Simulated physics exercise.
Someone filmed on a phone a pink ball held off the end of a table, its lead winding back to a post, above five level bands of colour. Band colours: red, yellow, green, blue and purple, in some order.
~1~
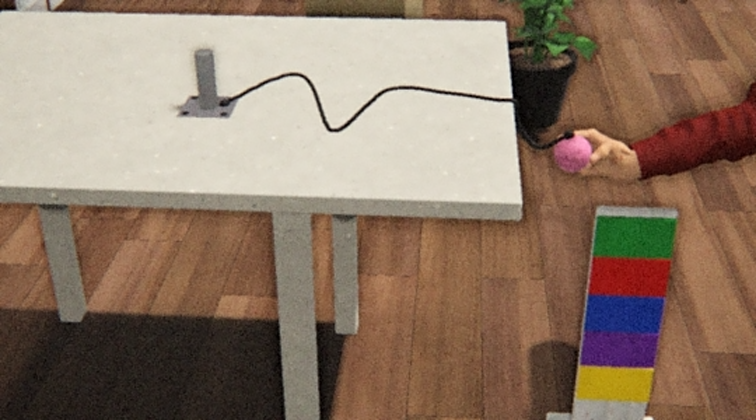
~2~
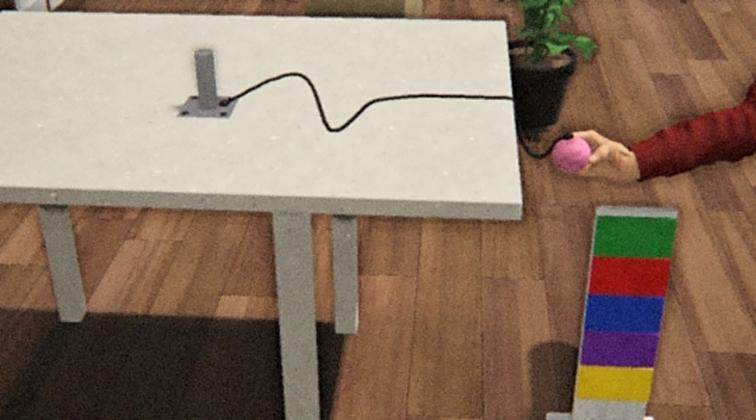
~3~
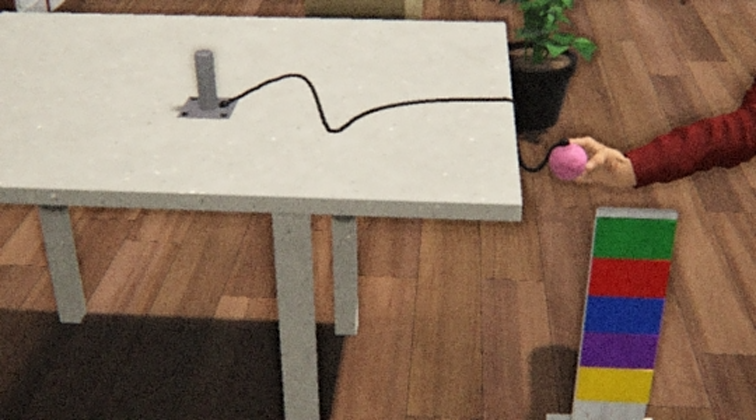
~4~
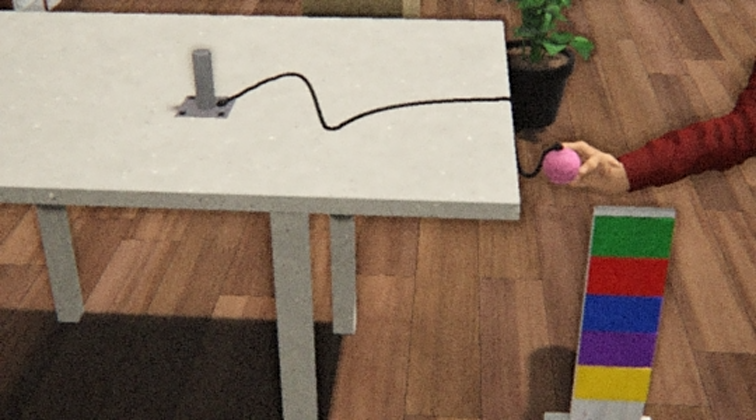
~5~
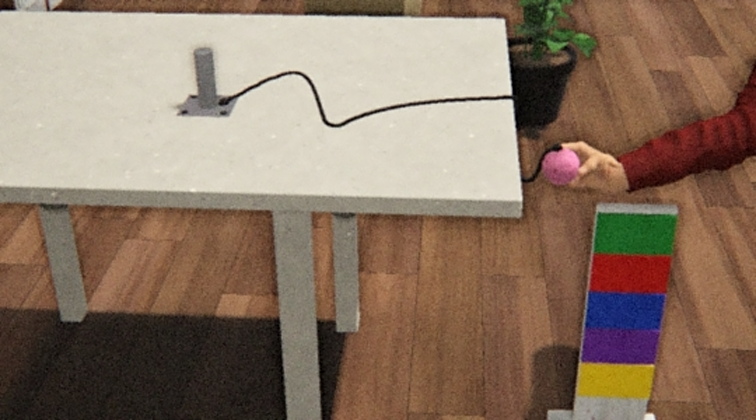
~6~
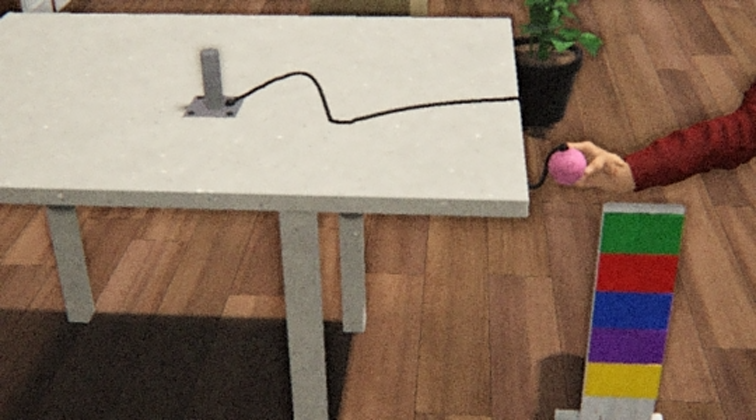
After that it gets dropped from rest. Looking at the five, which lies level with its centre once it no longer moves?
The yellow one lies level with its centre.
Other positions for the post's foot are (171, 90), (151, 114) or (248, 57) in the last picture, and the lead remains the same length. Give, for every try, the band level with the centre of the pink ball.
First try: Purple; second try: Purple; third try: Yellow.
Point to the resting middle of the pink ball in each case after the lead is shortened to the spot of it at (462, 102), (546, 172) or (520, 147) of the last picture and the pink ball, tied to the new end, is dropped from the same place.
Approximate pixels, cut by cut: (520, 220); (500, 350); (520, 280).
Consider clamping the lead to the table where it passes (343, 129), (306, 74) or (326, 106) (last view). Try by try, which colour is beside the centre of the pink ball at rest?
Taking the three tries in turn, you'd get red, purple and blue.
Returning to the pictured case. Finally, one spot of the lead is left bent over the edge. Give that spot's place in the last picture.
It sits at about (376, 115).
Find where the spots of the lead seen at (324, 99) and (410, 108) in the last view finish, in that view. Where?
Roughly (417, 102) for the first and (517, 139) for the second.
Early on, ball near (471, 350); level with yellow.
Midway, ball near (525, 370); level with yellow.
Finally, ball near (495, 367); level with yellow. At yellow.
